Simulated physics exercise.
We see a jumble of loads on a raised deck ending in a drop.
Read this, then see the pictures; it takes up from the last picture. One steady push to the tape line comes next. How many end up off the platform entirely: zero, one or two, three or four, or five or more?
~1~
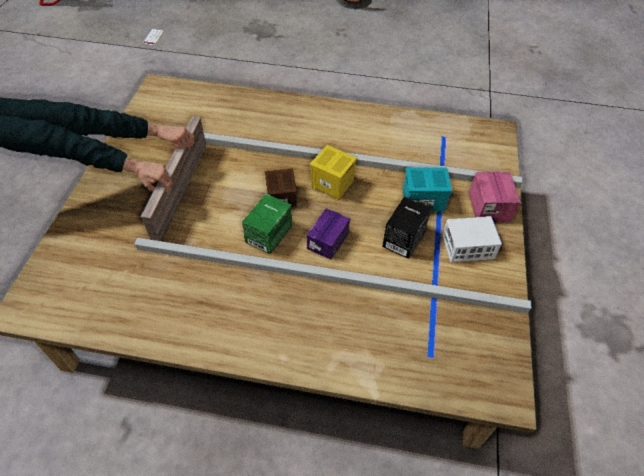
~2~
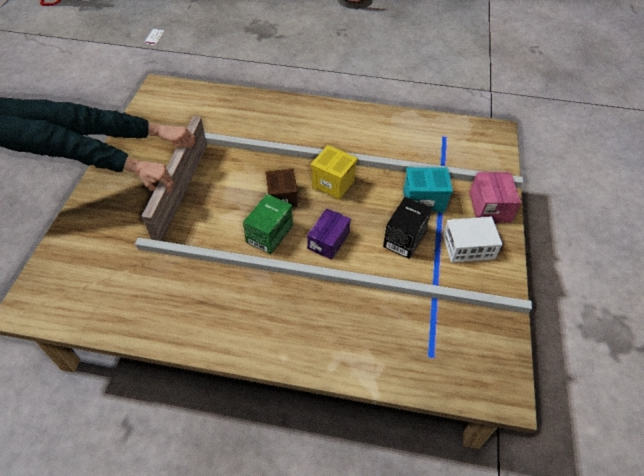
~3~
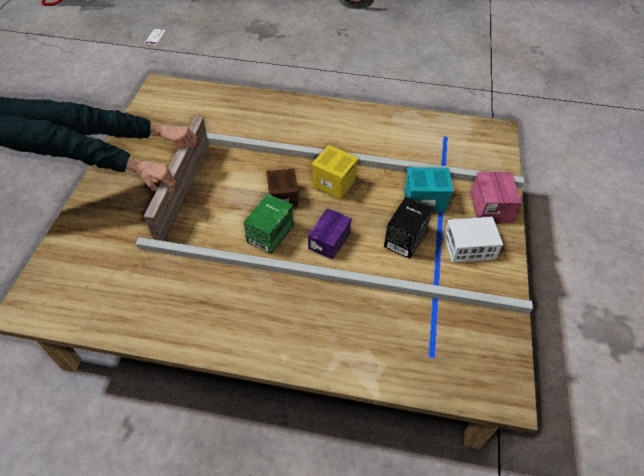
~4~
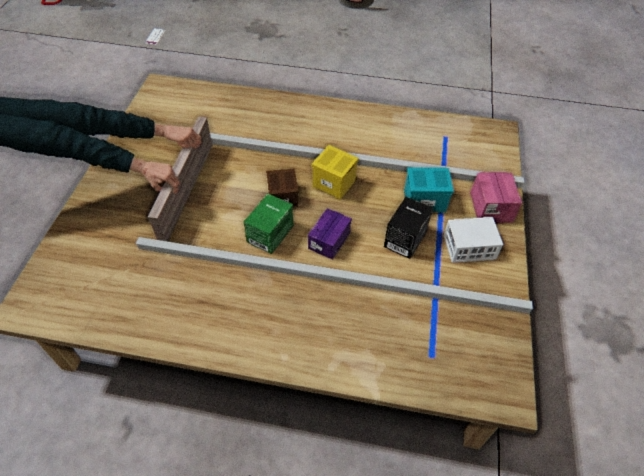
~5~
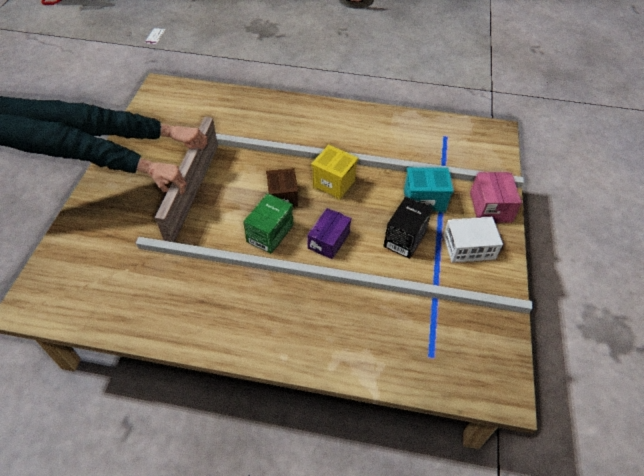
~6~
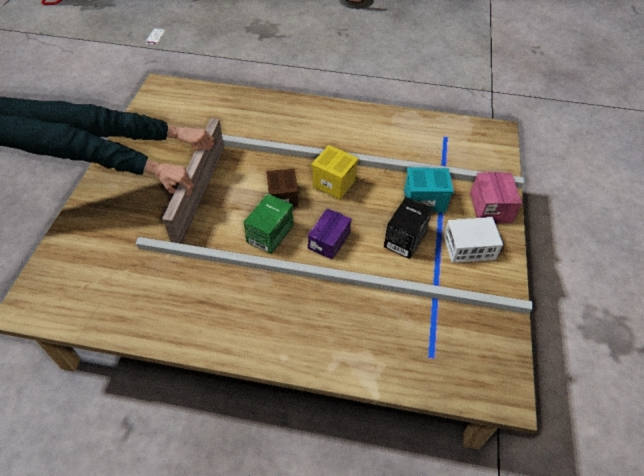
Watching this, the number dropping off is one to two.
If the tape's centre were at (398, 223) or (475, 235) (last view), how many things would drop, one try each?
The ground gets 0 in the first try and 4 in the second.
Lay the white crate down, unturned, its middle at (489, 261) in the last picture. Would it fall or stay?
Placed there, the white crate ends up below.
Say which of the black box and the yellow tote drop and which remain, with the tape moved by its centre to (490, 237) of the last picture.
Lab note: Black box comes off; yellow tote is safe.
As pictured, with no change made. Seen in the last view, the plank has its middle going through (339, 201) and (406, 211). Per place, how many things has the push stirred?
By the first moment it's 5, by the second it's 8.
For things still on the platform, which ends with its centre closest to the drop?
It would be the black box.
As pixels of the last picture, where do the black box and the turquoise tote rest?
The first comes to rest at (518, 242), and the second at (501, 203).
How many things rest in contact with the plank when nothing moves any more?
That number would be 3.
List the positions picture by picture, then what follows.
In the first frame, pink parcel (494, 197); white crate (471, 240); turquoise tote (426, 190); plank (177, 177); tape (438, 229).
In the second frame, white crate (472, 240); green box (269, 224).
In the third frame, turquoise tote (427, 190); yellow tote (335, 173).
In the fourth frame, pink parcel (495, 198); black box (408, 228).
In the fifth frame, white crate (472, 240); plank (190, 178).
In the sixth frame, pink parcel (495, 198); white crate (472, 240); turquoise tote (427, 191); plank (197, 179); tape (440, 230).
Soon after, none off yet; pink parcel at rest near (495, 198); white crate at rest near (472, 240); turquoise tote at rest near (427, 191).
In the end, the number that fall off is one or two; gone, white crate and pink parcel.
